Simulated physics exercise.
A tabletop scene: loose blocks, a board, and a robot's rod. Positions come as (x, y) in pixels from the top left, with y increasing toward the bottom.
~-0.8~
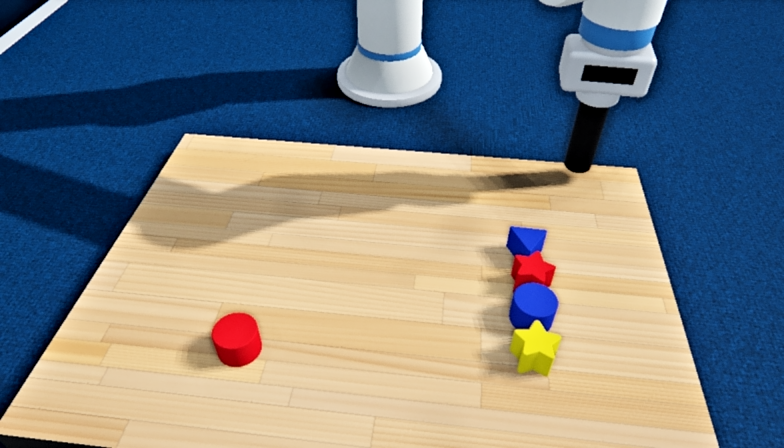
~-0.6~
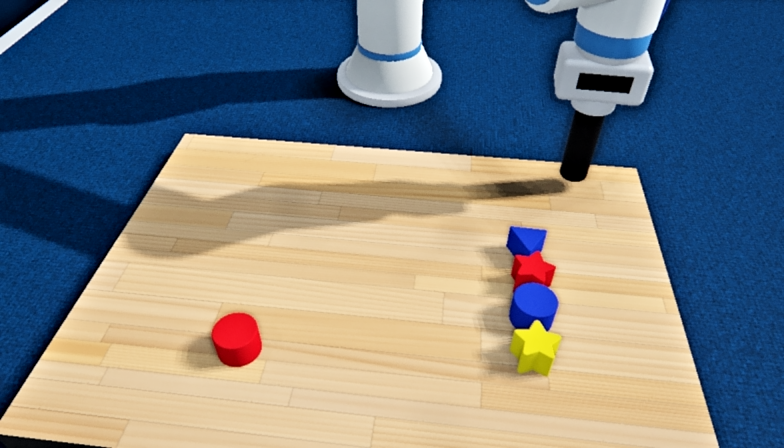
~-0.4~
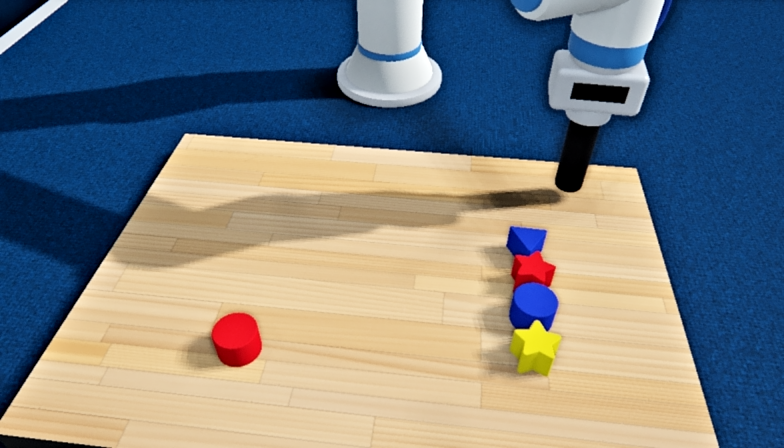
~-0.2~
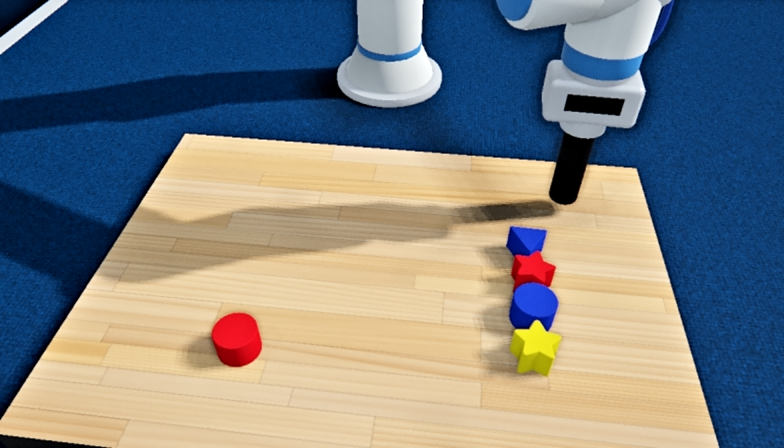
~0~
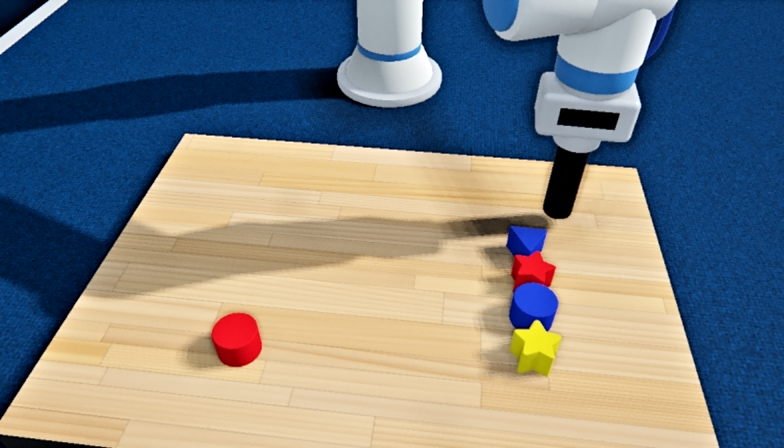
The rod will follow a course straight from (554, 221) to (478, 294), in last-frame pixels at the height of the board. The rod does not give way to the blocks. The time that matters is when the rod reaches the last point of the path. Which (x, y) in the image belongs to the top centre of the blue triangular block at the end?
It will likely be found at (466, 294).
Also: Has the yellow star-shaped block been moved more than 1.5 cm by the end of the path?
My answer is no.
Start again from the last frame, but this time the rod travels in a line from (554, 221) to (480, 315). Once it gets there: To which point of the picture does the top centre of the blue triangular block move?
The spot you're after is about (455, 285) in the image.
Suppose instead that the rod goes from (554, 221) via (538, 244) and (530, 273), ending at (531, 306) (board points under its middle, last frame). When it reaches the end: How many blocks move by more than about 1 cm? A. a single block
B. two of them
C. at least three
(C)
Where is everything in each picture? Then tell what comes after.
In the first frame, rod tip (577, 167); block tops, blue triangular block (529, 235); red star-shaped block (534, 265); blue round block (536, 299); yellow star-shaped block (538, 339).
In the second frame, rod (573, 175); blocks unchanged.
In the third frame, rod (568, 185); blocks unchanged.
In the fourth frame, rod (562, 197); blocks unchanged.
In the fifth frame, rod (557, 211); blue triangular block (529, 235); red star-shaped block (534, 265); blue round block (536, 299); yellow star-shaped block (538, 339).
What follows on the original path. One third of the way, rod (533, 234); blue triangular block (523, 241), turned 15° clockwise.
Two thirds of the way, rod (507, 258); blue triangular block (493, 265), turned 25° clockwise; red star-shaped block (529, 274), turned 30° anticlockwise; blue round block (539, 305); yellow star-shaped block (539, 343).
At the end, rod (480, 284); blue triangular block (466, 294), turned 15° clockwise; red star-shaped block (525, 279), turned 40° anticlockwise; blue round block (542, 309); yellow star-shaped block (542, 346), turned 20° clockwise.
